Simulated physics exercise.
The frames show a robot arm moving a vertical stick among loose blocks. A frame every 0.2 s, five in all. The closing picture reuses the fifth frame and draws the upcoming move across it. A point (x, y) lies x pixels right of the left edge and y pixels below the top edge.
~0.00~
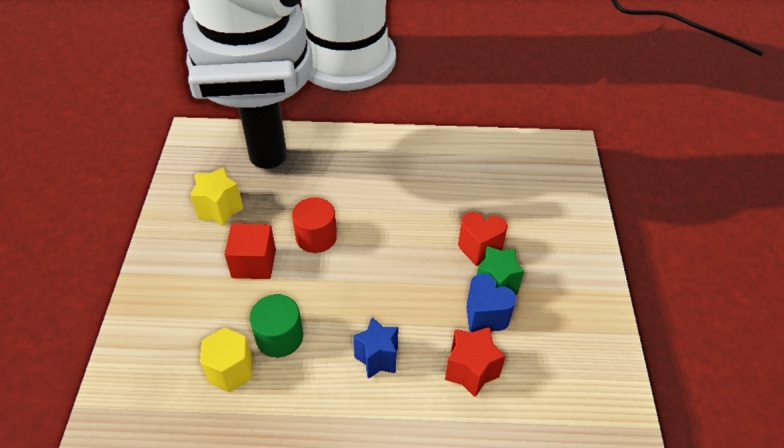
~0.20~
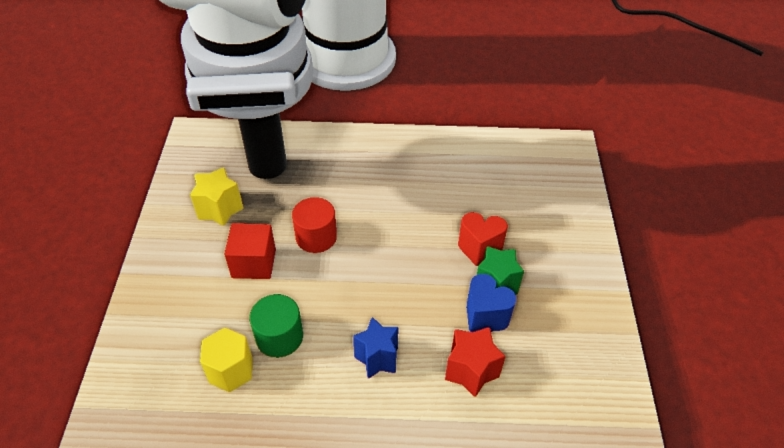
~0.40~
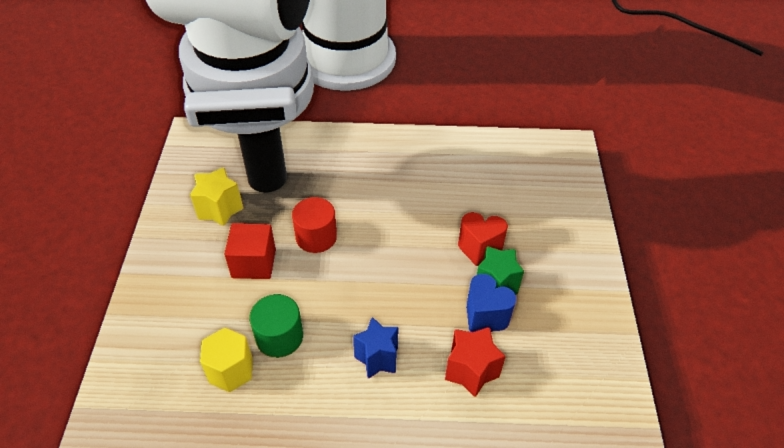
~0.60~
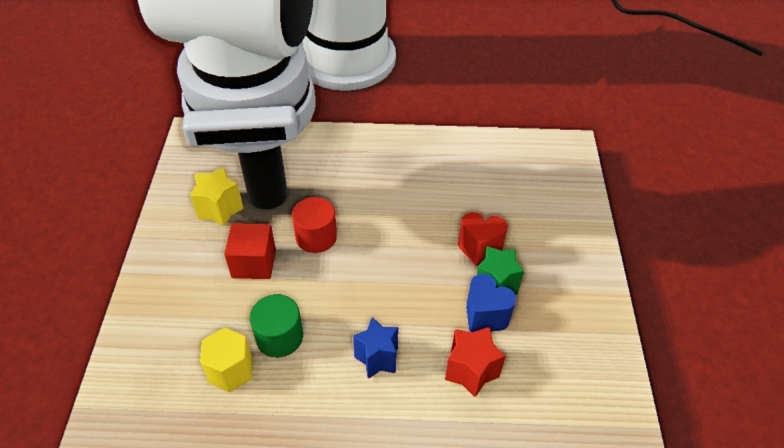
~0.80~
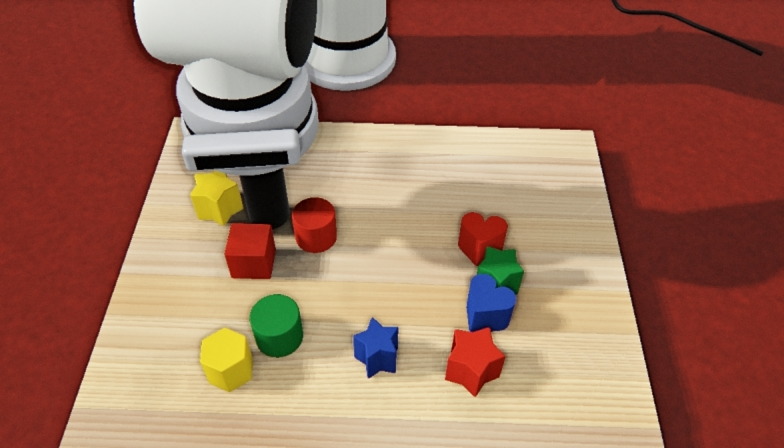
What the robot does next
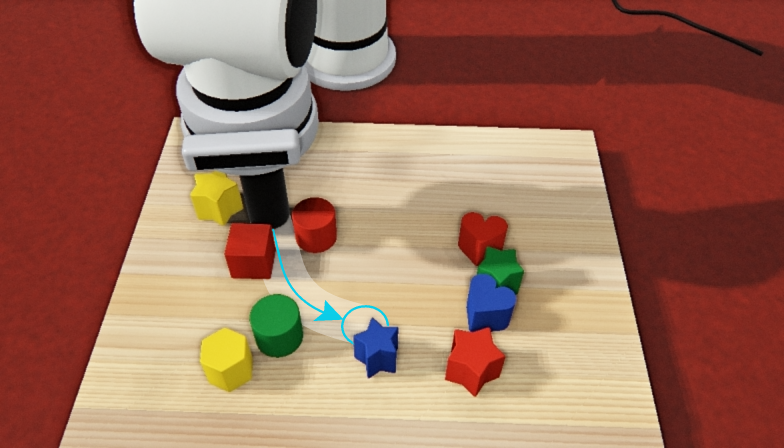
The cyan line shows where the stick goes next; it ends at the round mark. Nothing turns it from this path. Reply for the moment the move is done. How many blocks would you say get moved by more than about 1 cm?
It shifts a single block.
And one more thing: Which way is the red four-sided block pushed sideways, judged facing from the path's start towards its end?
Facing from start to end, it will go to the right.
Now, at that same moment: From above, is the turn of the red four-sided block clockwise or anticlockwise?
It turns clockwise.
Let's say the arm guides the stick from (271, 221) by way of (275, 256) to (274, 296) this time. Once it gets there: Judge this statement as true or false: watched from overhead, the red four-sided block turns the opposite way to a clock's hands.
That is false.
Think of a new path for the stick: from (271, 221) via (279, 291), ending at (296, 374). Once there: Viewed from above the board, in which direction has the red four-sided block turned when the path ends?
Seen from overhead, it turns clockwise.
Path on the board, from (271, 221) by way of (281, 264) and (310, 305) to (365, 326).
The first path, step by step. One third of the way, stick (280, 258); red four-sided block (238, 261), turned 55° clockwise.
Two thirds of the way, stick (309, 299); red four-sided block (236, 263), turned 60° clockwise.
At the end, stick (365, 320); red four-sided block (236, 263), turned 60° clockwise; red disc in place; blue star-shaped block (380, 340), turned 15° clockwise.
